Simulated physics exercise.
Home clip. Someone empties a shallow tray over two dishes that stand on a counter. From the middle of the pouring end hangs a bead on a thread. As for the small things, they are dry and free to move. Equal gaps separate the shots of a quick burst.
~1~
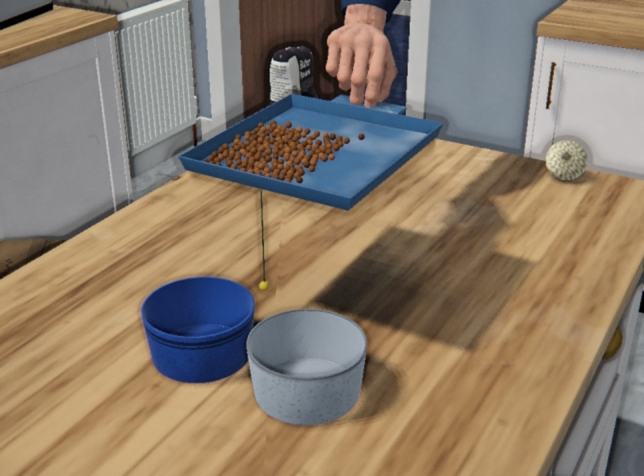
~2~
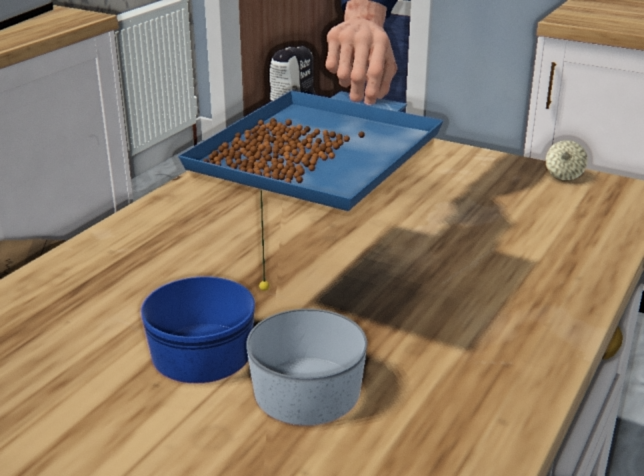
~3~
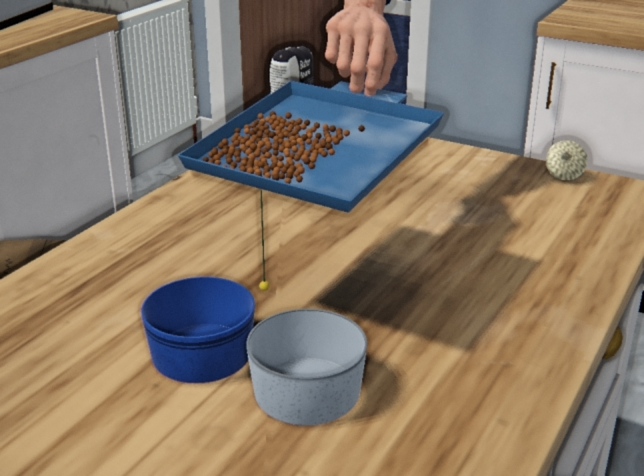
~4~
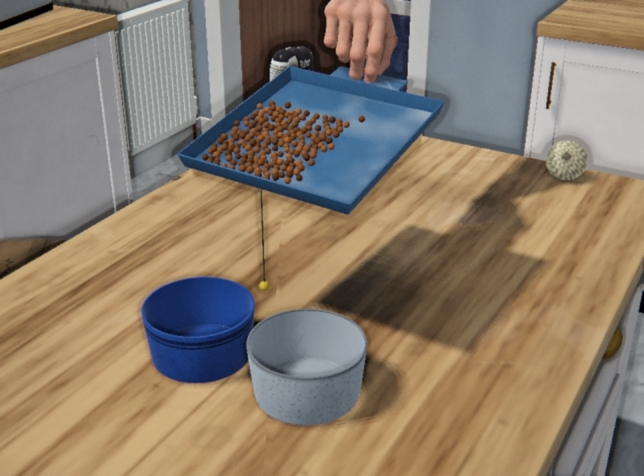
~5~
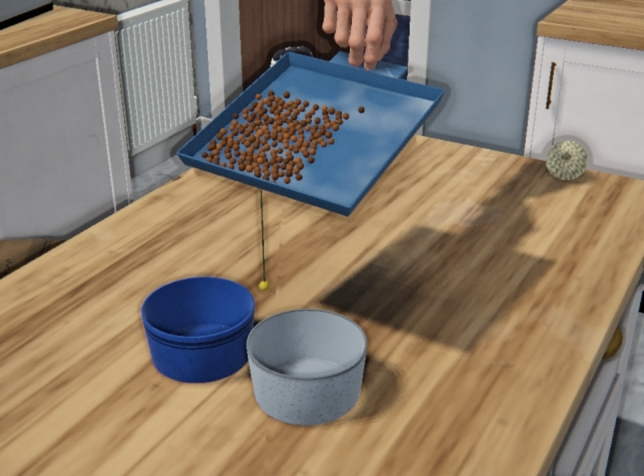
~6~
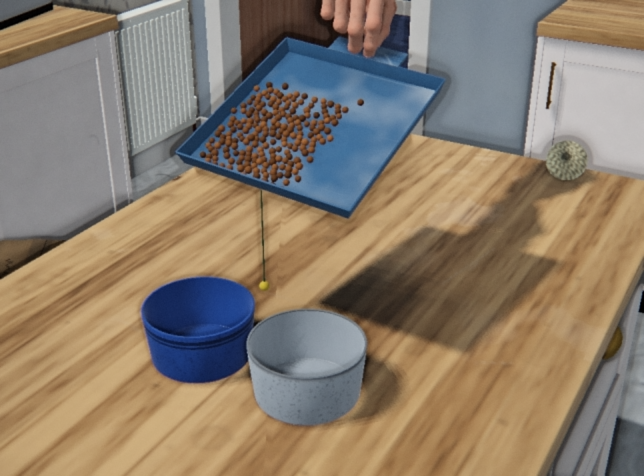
A blue tray of small brown balls, held by a hand at its far side, started almost level and gradually tilted toward its near right corner above a blue dish and a grey one.
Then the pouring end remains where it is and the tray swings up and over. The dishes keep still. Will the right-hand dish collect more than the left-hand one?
The right one.
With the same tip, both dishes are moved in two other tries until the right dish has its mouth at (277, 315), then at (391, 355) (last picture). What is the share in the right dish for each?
It comes to near 60 per cent the first time and near 10 per cent the second time.
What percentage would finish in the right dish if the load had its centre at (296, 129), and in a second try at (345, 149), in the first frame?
Estimate: 80 % first, 100 % second.
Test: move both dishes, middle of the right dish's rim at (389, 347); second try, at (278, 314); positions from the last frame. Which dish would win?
One: The left dish. Two: The right dish.
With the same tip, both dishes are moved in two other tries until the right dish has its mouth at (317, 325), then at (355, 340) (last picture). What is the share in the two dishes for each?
80 % for the first, 90 % for the second.
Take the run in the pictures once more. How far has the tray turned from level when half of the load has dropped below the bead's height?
105 degrees.
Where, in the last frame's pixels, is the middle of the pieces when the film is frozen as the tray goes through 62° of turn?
Somewhere about (273, 169).
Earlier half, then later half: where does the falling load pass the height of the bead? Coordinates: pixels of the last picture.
Around (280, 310) at first; around (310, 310) after that.
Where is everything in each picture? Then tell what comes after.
Corners of the pouring end (185, 156) and (348, 195), level; middle of the load (276, 152), cereal balls; left dish (165, 354); right dish (276, 395); bead on its thread (265, 286), in the first frame.
Corners of the pouring end (185, 155) and (348, 196), level; middle of the load (276, 151), in the second frame.
Corners of the pouring end (184, 154) and (348, 198), tipped barely, lowest at the right corner; middle of the load (276, 147), in the third frame.
Corners of the pouring end (183, 153) and (348, 200), tipped a little, lowest at the right corner; middle of the load (275, 142), in the fourth frame.
Corners of the pouring end (183, 152) and (348, 203), tipped a little, lowest at the right corner; middle of the load (275, 137), in the fifth frame.
Corners of the pouring end (182, 151) and (348, 206), tipped clearly, lowest at the right corner; middle of the load (273, 134); left dish (165, 354); right dish (276, 395), in the sixth frame.
Just after the last frame, tray tipped steeply; almost all on the tray; just a few in the air.
A moment on, tray tipped right over; roughly a quarter on the tray; roughly a quarter in the right dish; about a tenth in the left dish; just a few outside both; roughly a third in the air.
Further on, tray tipped past a quarter turn; roughly two thirds in the right dish; roughly a quarter in the left dish; about a tenth outside both.
When it is over, tray tipped past a quarter turn; roughly two thirds in the right dish; roughly a quarter in the left dish; about a tenth outside both.
